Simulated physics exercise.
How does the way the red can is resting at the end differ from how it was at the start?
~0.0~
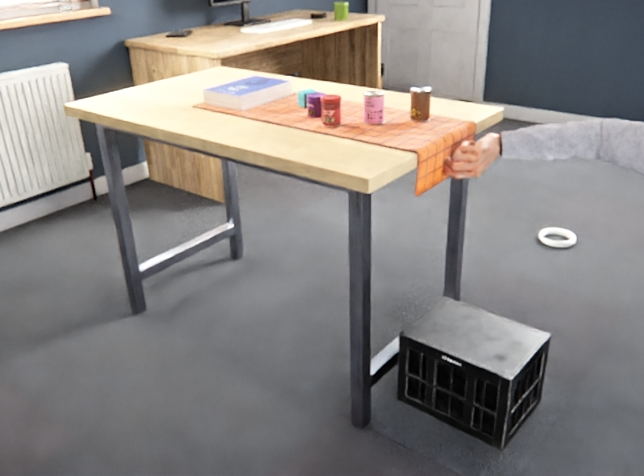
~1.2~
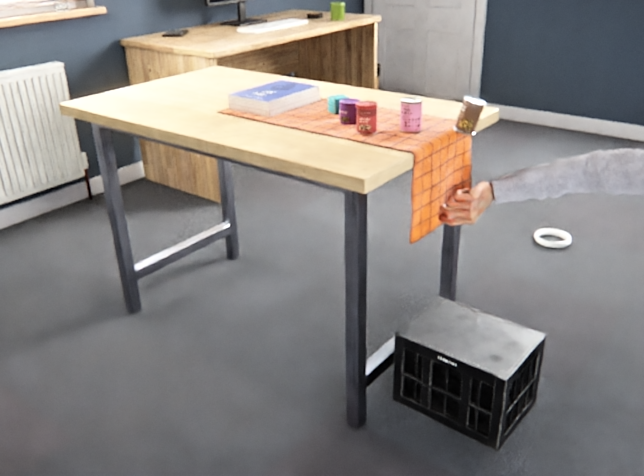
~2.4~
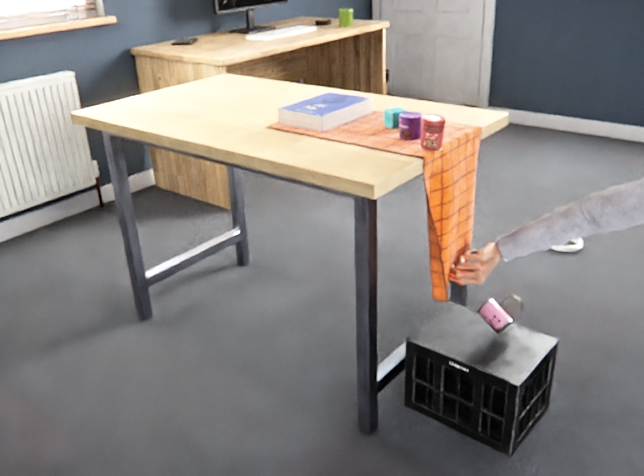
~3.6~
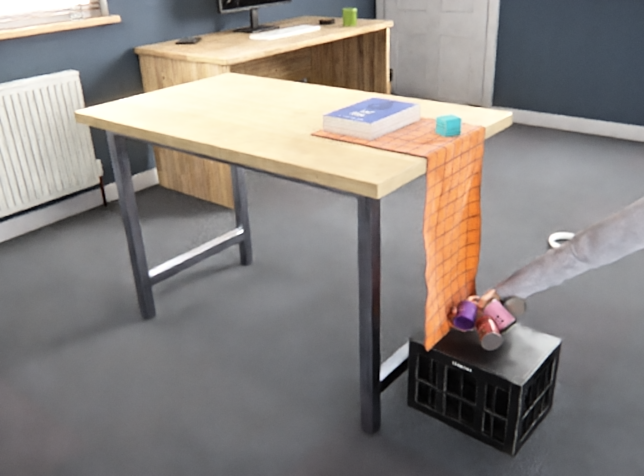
At the start the red can stands upright on the cloth on the table, but at the end it lies on its side down on the black crate.
